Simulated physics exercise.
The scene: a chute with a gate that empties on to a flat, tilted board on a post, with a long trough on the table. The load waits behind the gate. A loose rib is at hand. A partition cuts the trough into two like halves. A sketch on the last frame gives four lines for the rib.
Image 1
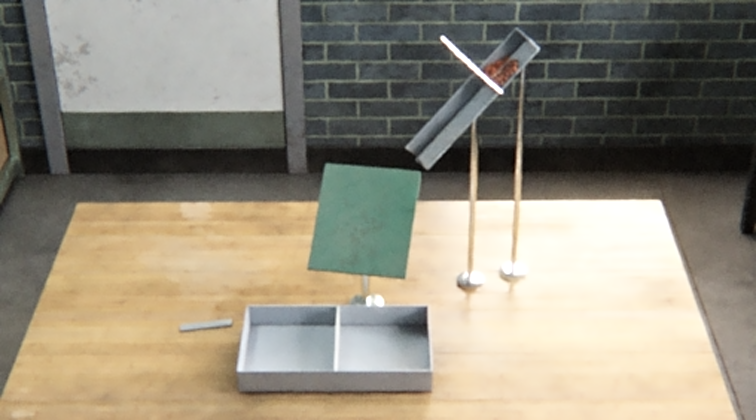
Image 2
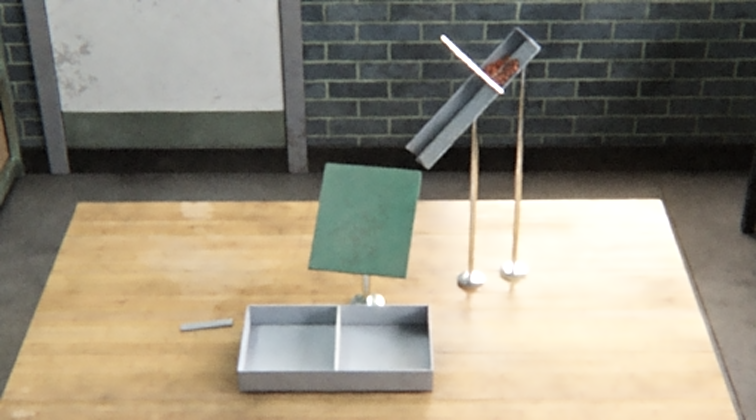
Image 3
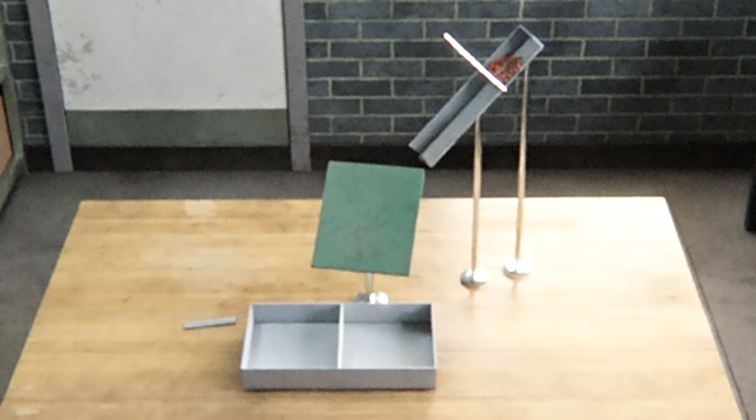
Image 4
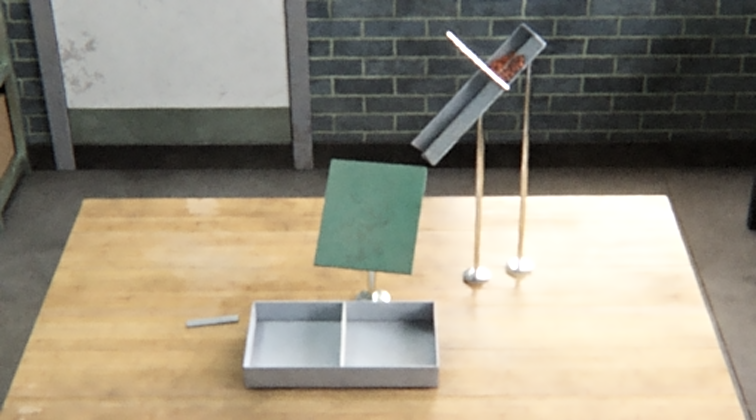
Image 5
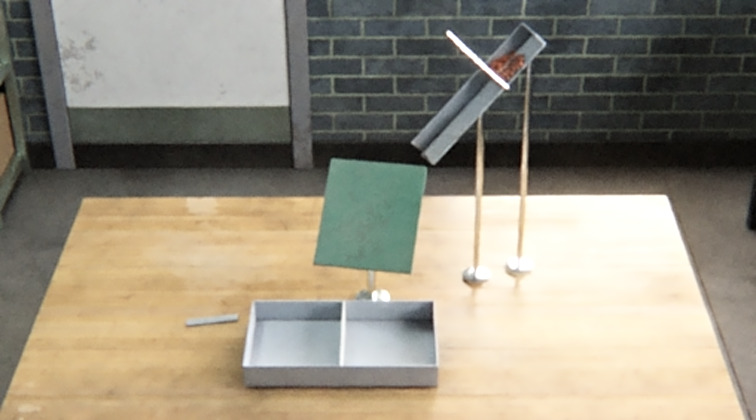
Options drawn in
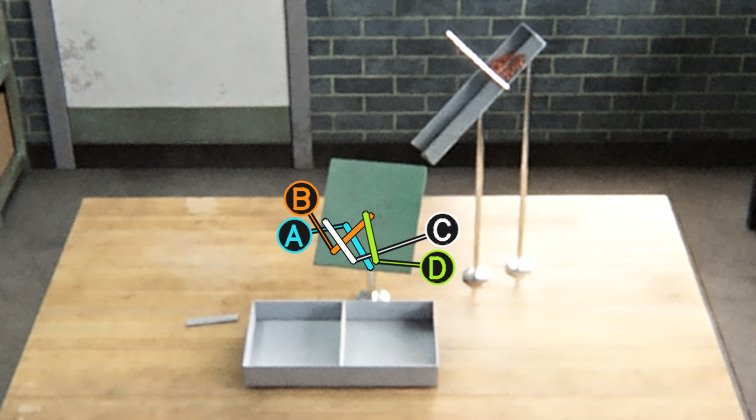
On a wooden table before a dark brick wall, a raised grey chute holds reddish-brown pieces behind a pale bar, above a tilted green board and a two-part grey tray. The view shifts very slightly, then settles; the objects themselves stay still throughout, and nobody appears.
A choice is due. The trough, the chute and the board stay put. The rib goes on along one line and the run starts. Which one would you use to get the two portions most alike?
I would pick line B.
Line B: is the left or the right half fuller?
Left.
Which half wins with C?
Right.
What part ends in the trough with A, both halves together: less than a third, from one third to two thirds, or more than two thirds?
Line A gives more than two thirds.
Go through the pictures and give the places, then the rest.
Load behind the gate at (496, 73), clay pellets; lip of the chute at (422, 163), sloping fairly steeply, in the first frame.
Middle of the board at (365, 219), tilted fairly steeply; middle of its low edge at (357, 273); of its high edge at (373, 167), in the second frame.
Front corners of the trough at (241, 368) and (436, 368); front end of its middle wall at (339, 368), in the third frame.
Middle of the load at (502, 69); lip at (428, 159), in the fourth frame.
Middle of the load at (502, 68); lip at (428, 158), in the fifth frame.
On the marked copy, line A from (345, 225) to (370, 267); line B from (371, 215) to (333, 251); line C from (325, 221) to (353, 260); line D from (365, 213) to (376, 261).
With A, of what is caught, a small part in the left half, nearly all in the right.
With B, of what is caught, about two thirds in the left half, about a third in the right.
With C, of what is caught, a small part in the left half, most in the right.
With D, of what is caught, a small part in the left half, most in the right.
